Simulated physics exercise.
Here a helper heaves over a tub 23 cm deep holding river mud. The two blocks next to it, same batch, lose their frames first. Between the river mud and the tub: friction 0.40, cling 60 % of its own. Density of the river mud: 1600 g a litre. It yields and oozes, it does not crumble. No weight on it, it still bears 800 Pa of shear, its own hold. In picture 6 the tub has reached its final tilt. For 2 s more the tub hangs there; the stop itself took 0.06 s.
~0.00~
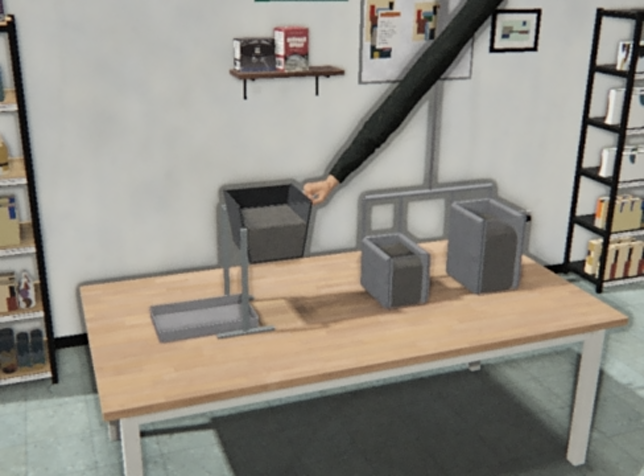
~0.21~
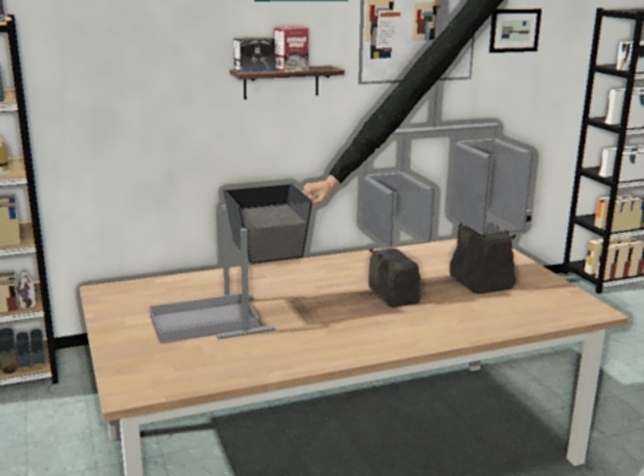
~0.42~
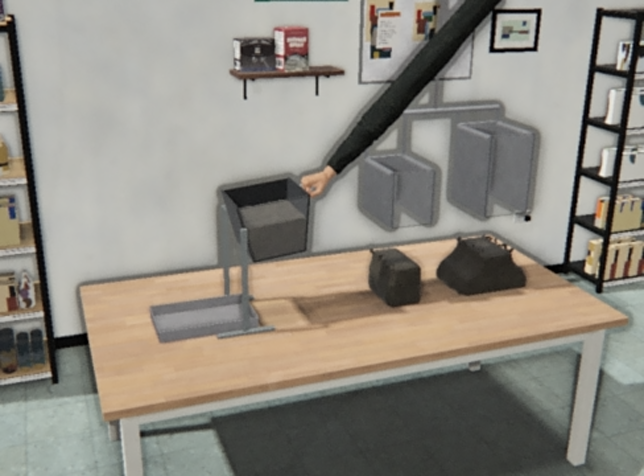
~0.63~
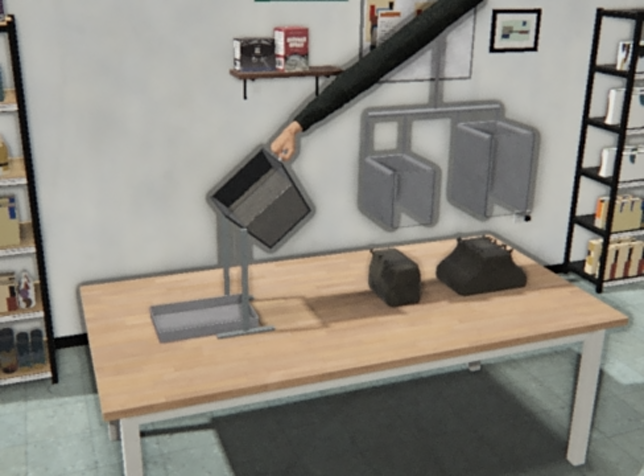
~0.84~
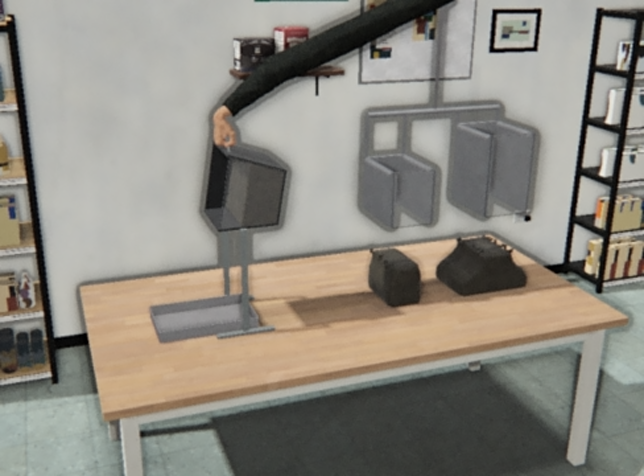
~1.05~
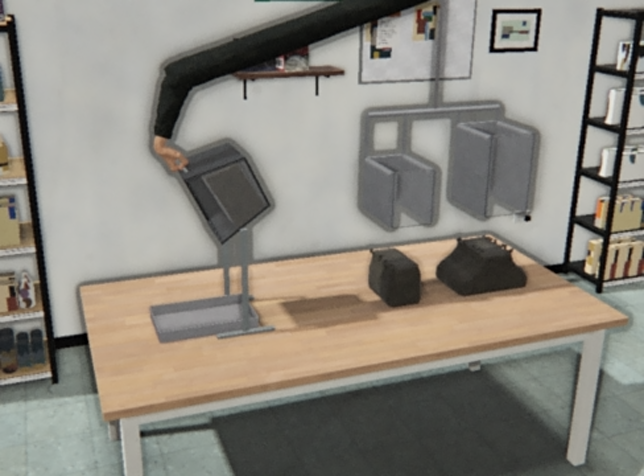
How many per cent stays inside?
0 %.
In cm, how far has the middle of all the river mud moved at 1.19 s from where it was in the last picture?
Shift: Roughly 12 cm.
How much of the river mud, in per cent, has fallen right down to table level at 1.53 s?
100 %.
By 1.19 s, the tub is at 116 degrees and holds 74 %.
By 1.36 s, the tub is at 116 degrees and holds 0 %.
By 1.53 s, the tub is at 116 degrees and holds 0 %.
By 1.70 s, the tub is at 116 degrees and holds 0 %.
By 3.05 s, at the end, the tub is at 116 degrees and holds 0 %.
